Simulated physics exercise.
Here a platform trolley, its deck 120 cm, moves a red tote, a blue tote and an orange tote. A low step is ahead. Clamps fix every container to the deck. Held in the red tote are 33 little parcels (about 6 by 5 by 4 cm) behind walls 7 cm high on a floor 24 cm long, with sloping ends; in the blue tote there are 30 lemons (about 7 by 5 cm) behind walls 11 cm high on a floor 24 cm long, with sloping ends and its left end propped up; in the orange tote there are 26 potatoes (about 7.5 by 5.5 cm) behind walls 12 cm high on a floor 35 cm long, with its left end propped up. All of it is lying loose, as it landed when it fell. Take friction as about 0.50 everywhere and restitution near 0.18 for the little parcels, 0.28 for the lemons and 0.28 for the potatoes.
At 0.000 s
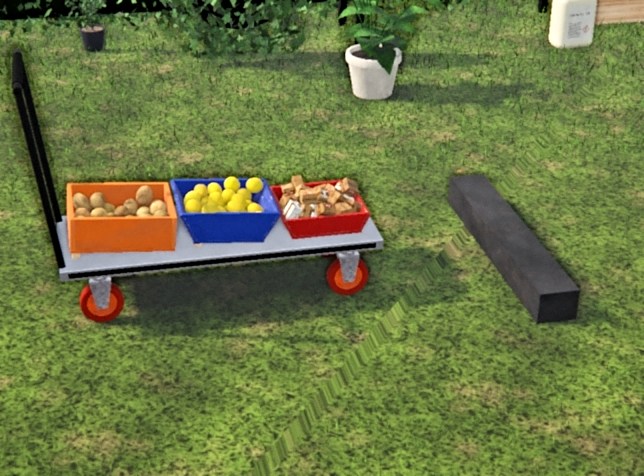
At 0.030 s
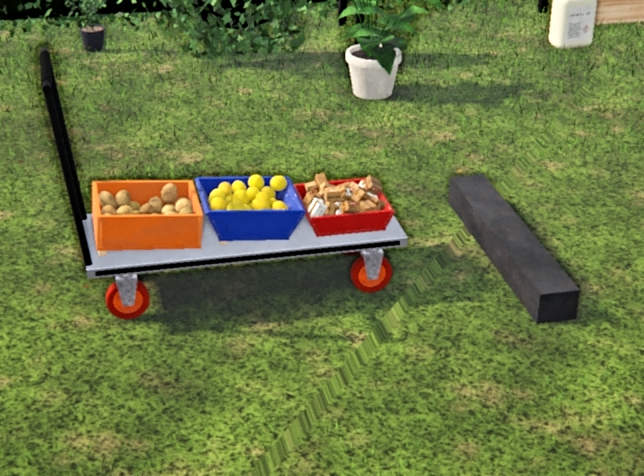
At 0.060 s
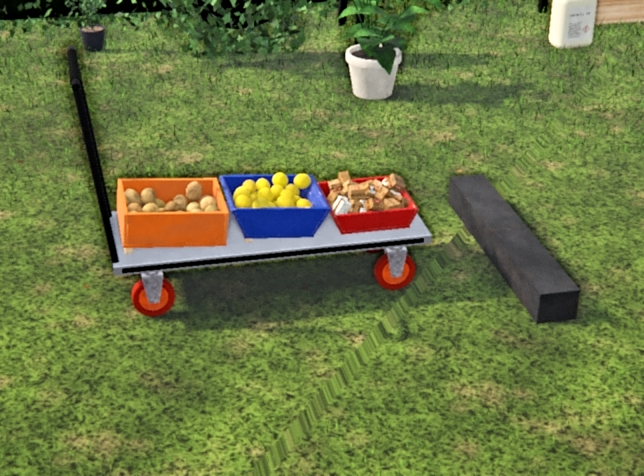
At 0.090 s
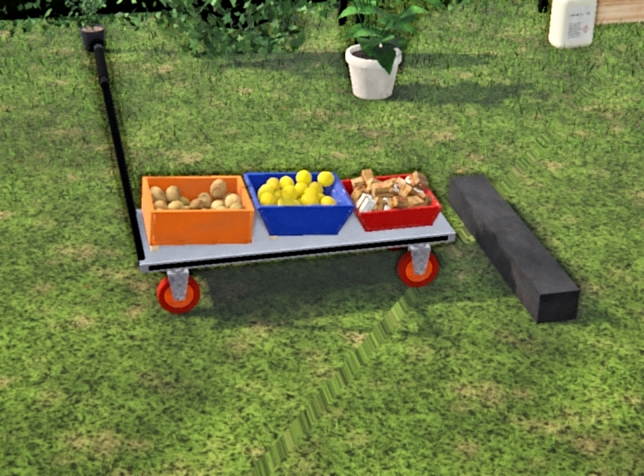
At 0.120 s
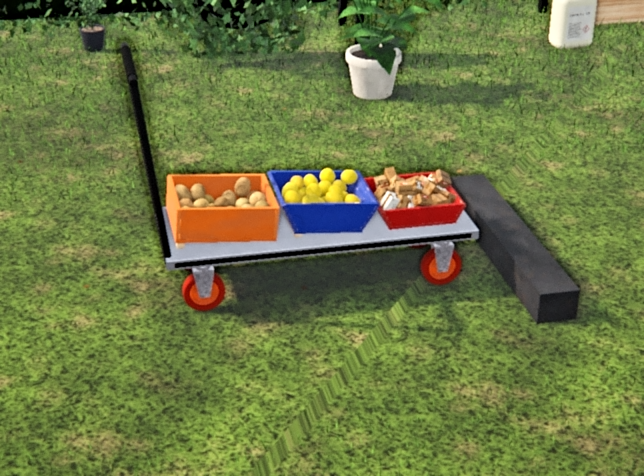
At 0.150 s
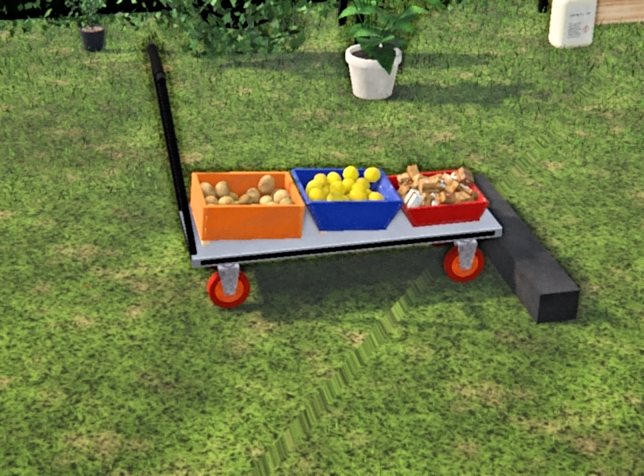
A flat trolley carrying an orange tote of potatoes, a blue one of lemons and a red one of small parcels rolled steadily right across the grass, closing in on a low dark step.
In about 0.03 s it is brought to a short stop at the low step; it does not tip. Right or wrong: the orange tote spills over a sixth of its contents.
Wrong, under a sixth spills.
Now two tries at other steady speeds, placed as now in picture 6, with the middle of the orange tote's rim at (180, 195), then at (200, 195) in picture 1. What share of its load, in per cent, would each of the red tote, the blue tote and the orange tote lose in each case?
Losses in order of the tries would be red tote 10 and 10 %, blue tote 10 and 0 %, orange tote 0 and 0 %.
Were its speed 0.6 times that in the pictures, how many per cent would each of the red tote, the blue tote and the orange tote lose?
Red tote 10, blue tote 10, orange tote 0 per cent.
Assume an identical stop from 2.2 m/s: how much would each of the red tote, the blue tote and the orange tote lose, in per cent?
In that case the red tote sheds 20 per cent of its load, the blue tote 20 per cent, and the orange tote 0 per cent.
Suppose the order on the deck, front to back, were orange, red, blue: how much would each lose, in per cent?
In that case red tote 30, blue tote 30, orange tote 10 per cent.
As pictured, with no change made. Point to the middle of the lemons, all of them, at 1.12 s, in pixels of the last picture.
I'd put the middle close to (391, 200).
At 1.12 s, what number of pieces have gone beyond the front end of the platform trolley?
Roughly 10 pieces.
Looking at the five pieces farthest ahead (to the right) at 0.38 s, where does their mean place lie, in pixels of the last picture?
The five leading pieces sit around (514, 157) in the last view.
After 0.16 s, impact.
After 0.26 s, red tote 31 in, 2 out, blue tote 29 in, 1 out and orange tote 26 in, 0 out.
After 0.38 s, red tote 29 in, 4 out, blue tote 23 in, 7 out and orange tote 26 in, 0 out.
After 0.61 s, red tote 24 in, 9 out, blue tote 20 in, 10 out and orange tote 25 in, 1 out.
Final count (at 1.12 s), red tote 23 in, 10 out, blue tote 20 in, 10 out and orange tote 25 in, 1 out. Asked share, 1 of 26, 4 per cent.
